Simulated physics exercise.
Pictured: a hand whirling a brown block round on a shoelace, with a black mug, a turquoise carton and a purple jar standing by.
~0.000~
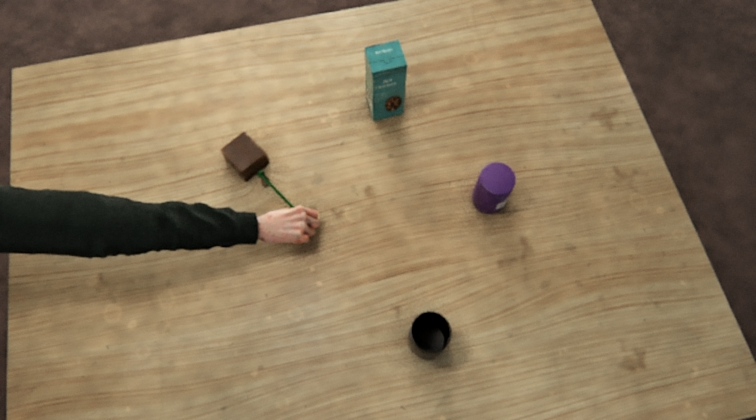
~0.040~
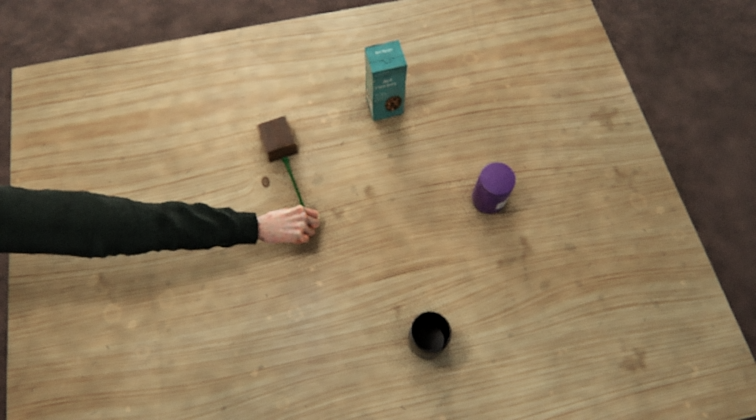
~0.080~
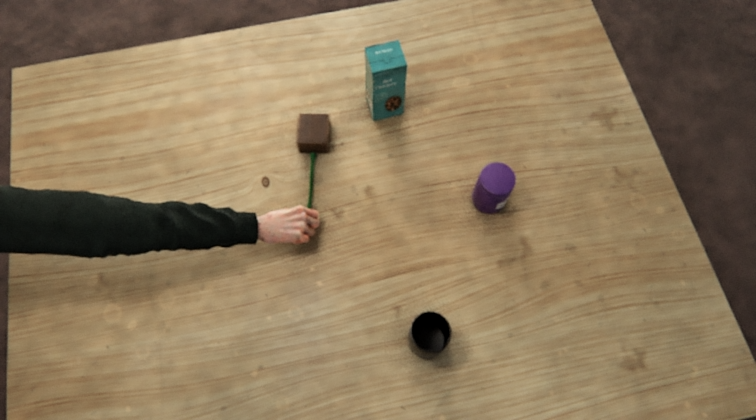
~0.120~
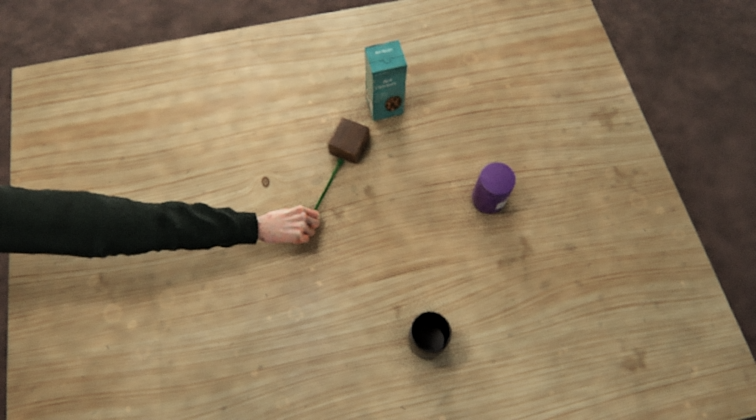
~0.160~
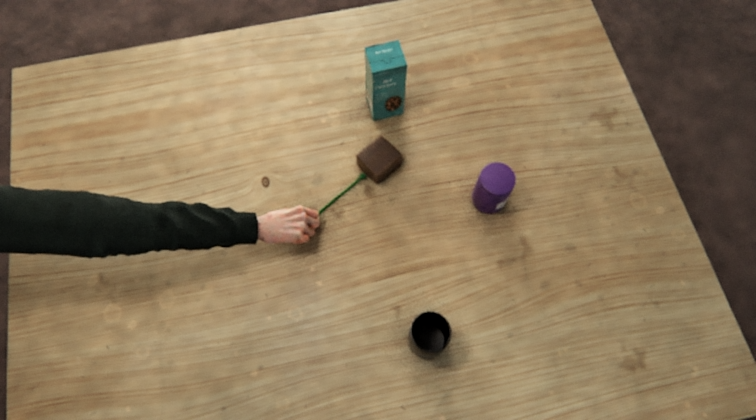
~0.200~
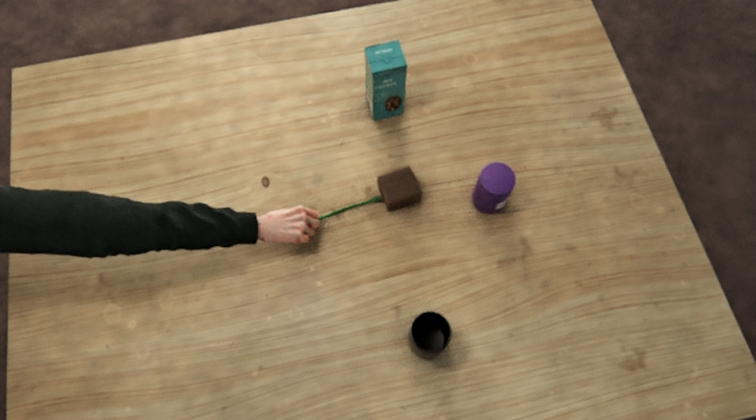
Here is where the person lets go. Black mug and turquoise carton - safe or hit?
The black mug will receive an impact, the turquoise carton will receive no impact.
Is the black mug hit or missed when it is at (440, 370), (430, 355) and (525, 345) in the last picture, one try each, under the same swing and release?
Try 1: Contact; try 2: Contact; try 3: No contact.
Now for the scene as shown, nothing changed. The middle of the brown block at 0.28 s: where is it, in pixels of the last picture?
Somewhere around (417, 257), I reckon.
After 0.28 s, block near (417, 257).
After 0.40 s, block near (436, 312); black mug pushed aside.
At rest, block near (439, 315); black mug pushed aside. The black mug takes the knock and the turquoise carton stays untouched.
